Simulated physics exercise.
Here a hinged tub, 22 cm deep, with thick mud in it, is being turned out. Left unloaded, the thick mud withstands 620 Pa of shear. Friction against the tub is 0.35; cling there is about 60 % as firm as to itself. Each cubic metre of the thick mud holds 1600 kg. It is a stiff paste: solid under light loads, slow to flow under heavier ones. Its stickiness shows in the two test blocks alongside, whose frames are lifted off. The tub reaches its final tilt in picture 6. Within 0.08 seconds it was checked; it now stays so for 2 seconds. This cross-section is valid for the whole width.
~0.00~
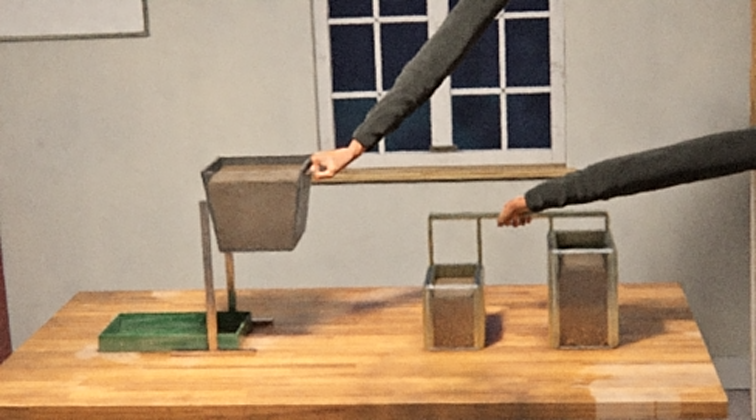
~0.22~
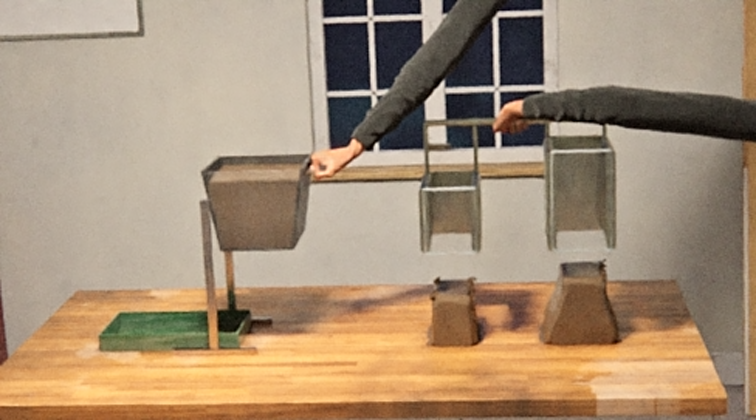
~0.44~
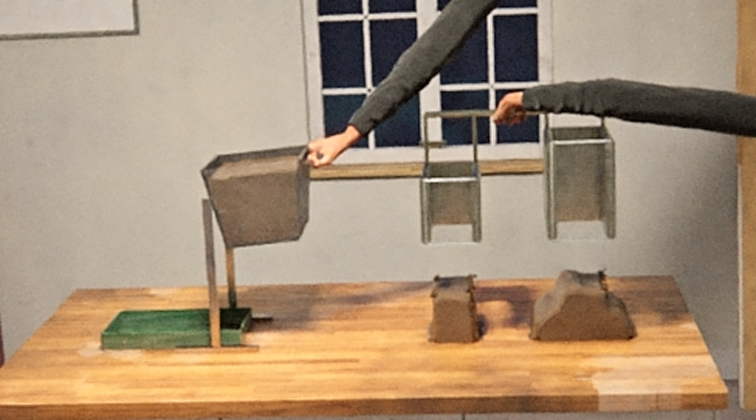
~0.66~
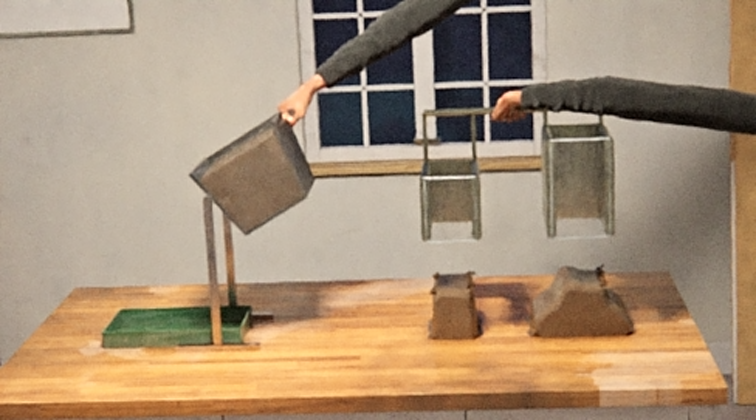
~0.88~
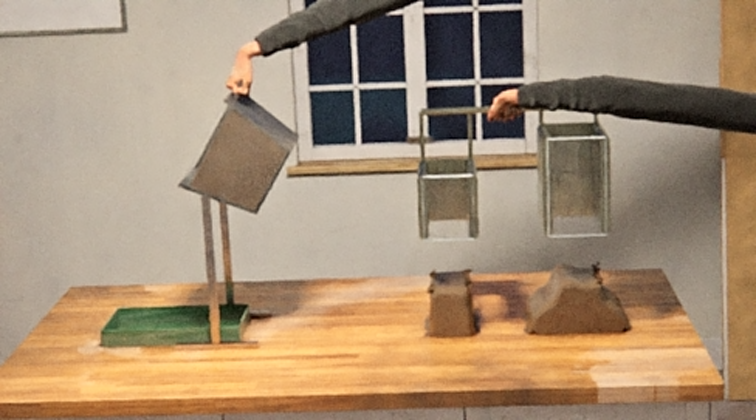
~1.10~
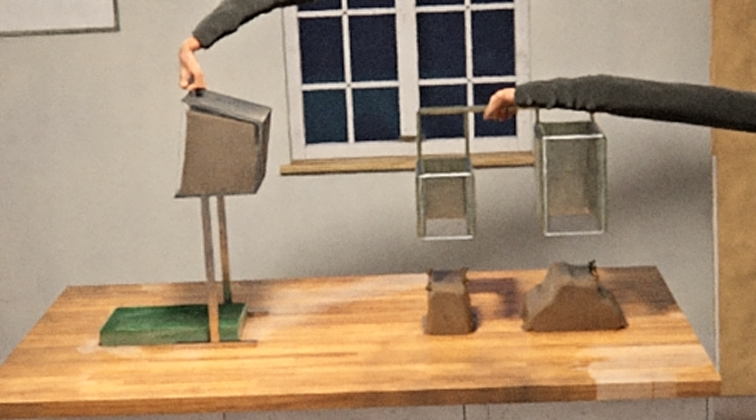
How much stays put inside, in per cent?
49 %.
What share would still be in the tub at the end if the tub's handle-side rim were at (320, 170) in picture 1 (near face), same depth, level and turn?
Close to 40 per cent would still be in the tub.
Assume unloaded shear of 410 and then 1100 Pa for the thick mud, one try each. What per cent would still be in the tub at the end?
Respectively, close to 40 % and close to 100 %.
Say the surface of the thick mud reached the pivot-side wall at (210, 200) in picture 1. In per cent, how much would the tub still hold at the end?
That works out near 85 %.
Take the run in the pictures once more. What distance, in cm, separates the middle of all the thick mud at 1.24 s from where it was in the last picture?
Around 4 centimetres.
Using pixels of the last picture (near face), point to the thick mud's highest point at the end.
Roughly at pixel (229, 156).
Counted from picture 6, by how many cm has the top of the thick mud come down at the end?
About 13 cm.
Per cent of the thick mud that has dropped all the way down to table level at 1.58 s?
0 %.
After 1.24 s, the tub is at 81 degrees and holds 89 %.
After 1.41 s, the tub is at 81 degrees and holds 65 %.
After 1.58 s, the tub is at 81 degrees and holds 52 %.
After 1.75 s, the tub is at 81 degrees and holds 49 %.
After 3.10 s, the tub is at 81 degrees and holds 49 %.
